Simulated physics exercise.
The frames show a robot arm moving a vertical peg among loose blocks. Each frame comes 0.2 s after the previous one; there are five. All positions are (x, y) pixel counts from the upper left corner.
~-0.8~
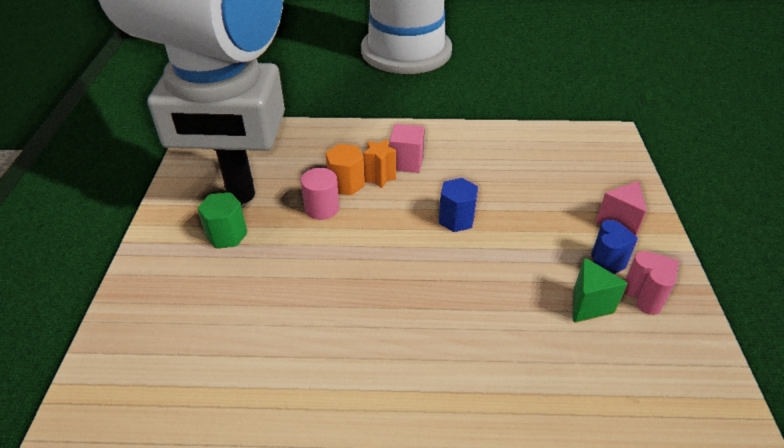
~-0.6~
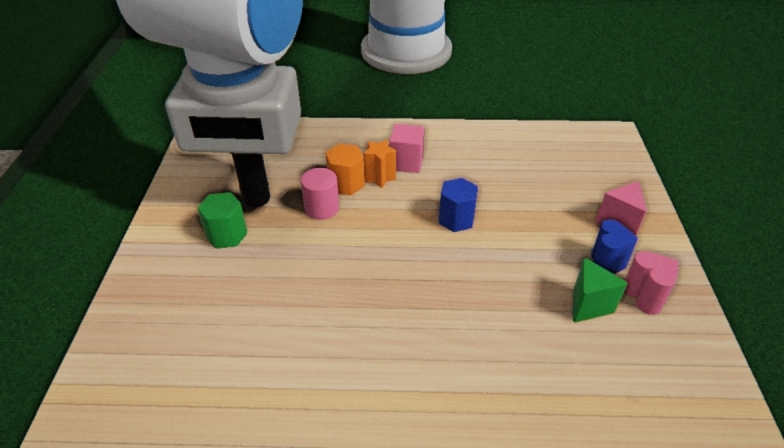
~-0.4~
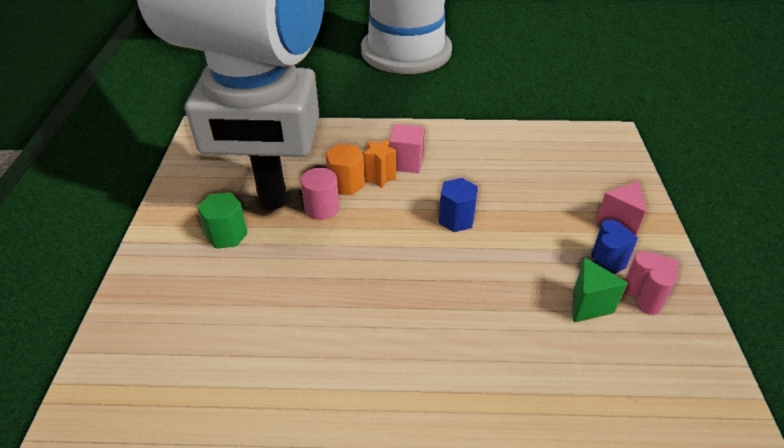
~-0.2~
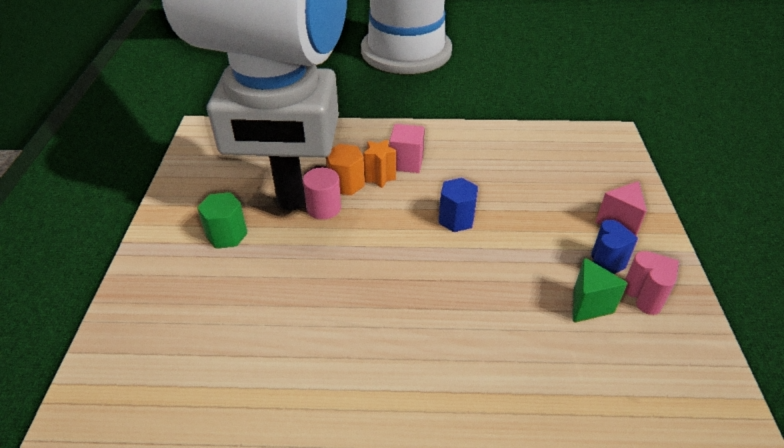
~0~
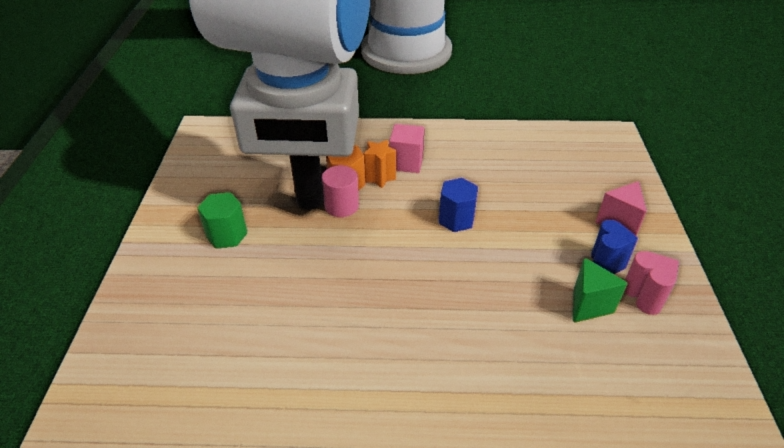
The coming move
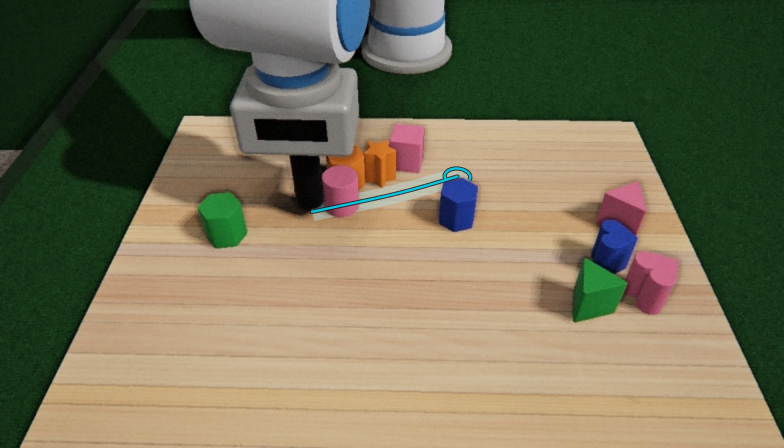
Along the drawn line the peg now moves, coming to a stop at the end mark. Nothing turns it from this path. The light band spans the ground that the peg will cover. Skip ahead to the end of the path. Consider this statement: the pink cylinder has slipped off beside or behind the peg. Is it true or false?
The statement is correct.
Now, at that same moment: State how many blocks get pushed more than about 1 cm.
Going by the path, one of them shifts by more than about 1 cm.
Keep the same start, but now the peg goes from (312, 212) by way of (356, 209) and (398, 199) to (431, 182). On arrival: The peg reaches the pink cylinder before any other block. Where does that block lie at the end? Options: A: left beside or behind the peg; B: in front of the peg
The correct letter is B.
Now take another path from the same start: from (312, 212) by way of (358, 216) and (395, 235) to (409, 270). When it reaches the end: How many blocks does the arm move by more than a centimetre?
The number is one.
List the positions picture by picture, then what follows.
The first picture shows tip of the peg at (242, 196), middles of tops, pink cylinder at (319, 178), orange hexagonal block at (344, 154).
The second picture shows peg at (257, 199), nothing pushed.
The third picture shows peg at (274, 202), nothing pushed.
The fourth picture shows peg at (292, 202), pink cylinder at (321, 178).
The fifth picture shows peg at (310, 202), pink cylinder at (340, 176), orange hexagonal block partly hidden.
The line goes from (312, 212) through (363, 201) and (412, 190) to (457, 177).
What follows on the original path. One third of the way, peg at (363, 191); pink cylinder at (394, 170).
Two thirds of the way, peg at (413, 179); pink cylinder at (444, 167).
At the end, peg at (458, 166); pink cylinder at (470, 166); orange hexagonal block unmoved.
